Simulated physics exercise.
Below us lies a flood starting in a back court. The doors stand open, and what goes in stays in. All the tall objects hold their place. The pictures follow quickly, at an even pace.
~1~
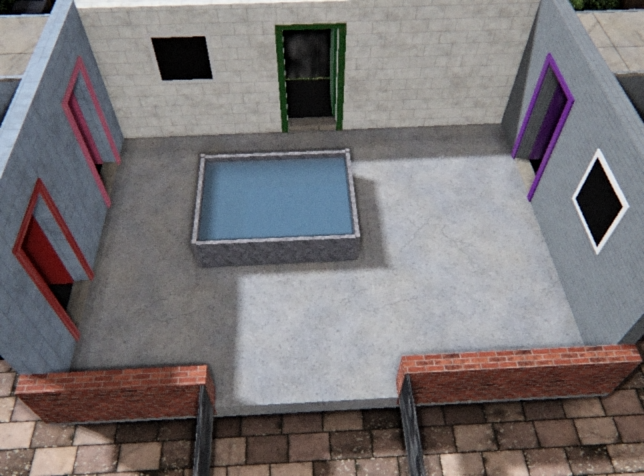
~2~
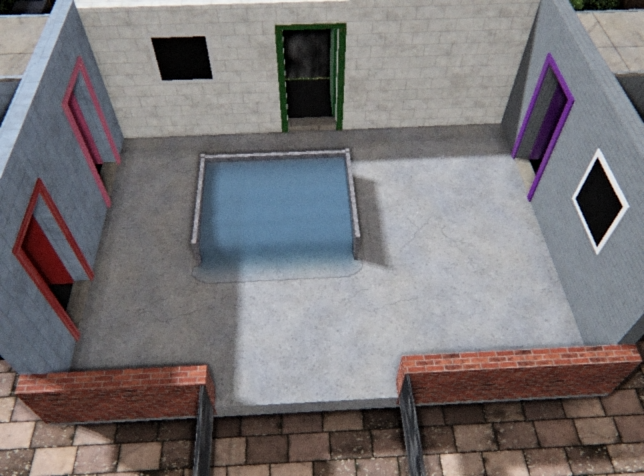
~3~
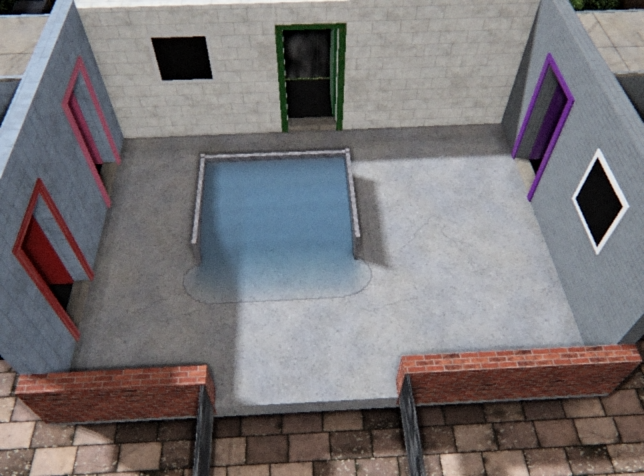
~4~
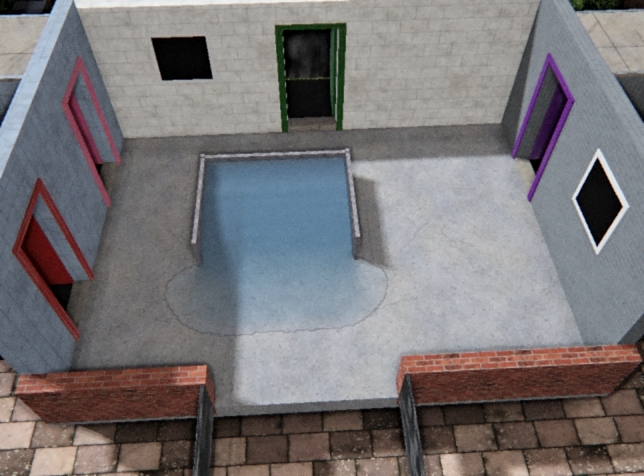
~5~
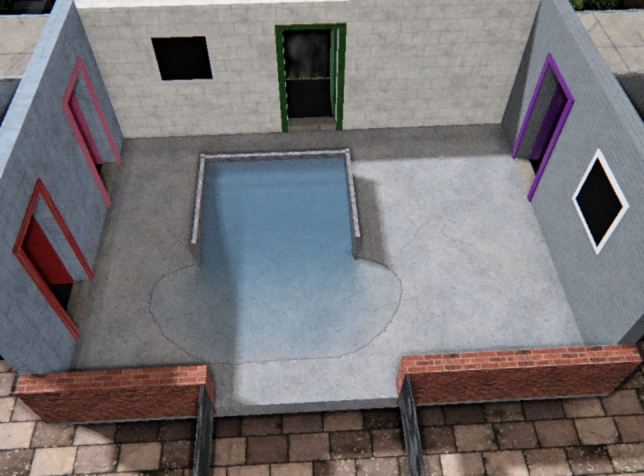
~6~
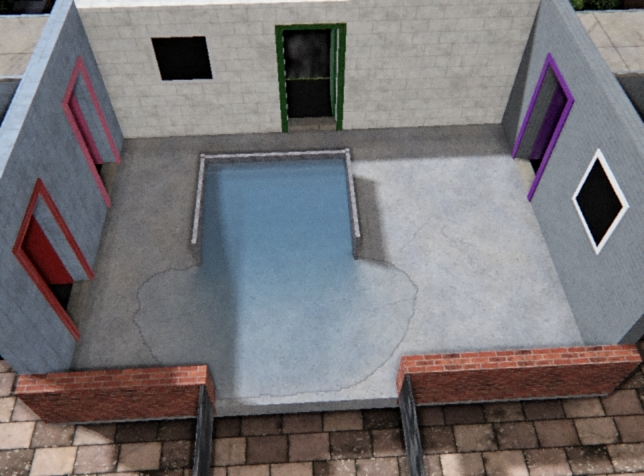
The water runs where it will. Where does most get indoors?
It is the red one.
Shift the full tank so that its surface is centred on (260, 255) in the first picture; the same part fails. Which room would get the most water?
That is the red door.
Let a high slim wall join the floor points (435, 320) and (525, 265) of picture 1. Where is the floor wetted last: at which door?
That is the green-painted one.
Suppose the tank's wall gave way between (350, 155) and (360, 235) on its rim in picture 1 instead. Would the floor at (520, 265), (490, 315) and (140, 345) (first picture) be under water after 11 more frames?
In that order: Wet, under water, free of water.
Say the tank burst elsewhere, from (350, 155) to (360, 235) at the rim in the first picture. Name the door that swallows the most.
Most goes in at the purple-painted one.
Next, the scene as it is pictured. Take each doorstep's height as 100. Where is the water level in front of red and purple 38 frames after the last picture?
Near 190 and 30 in a hundred.
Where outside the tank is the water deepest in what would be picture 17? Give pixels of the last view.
Roughly at (78, 397).
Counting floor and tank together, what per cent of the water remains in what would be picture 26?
Close to 58 %.
A moment on, water covers 30 % of the floor; pink door not reached, red door not reached, green door not reached, purple door not reached.
Next, water covers 30 % of the floor; pink door not reached, red door wet at the sill, nothing in, green door not reached, purple door not reached.
Then, water covers 45 % of the floor; pink door not reached, red door a trickle in, green door not reached, purple door not reached.
Later, water covers 60 % of the floor; pink door wet at the sill, nothing in, red door some in, green door not reached, purple door wet at the sill, nothing in.
In the end, water covers 70 % of the floor; pink door wet at the sill, nothing in, red door some in, green door wet at the sill, nothing in, purple door wet at the sill, nothing in; the red door has let in the most.
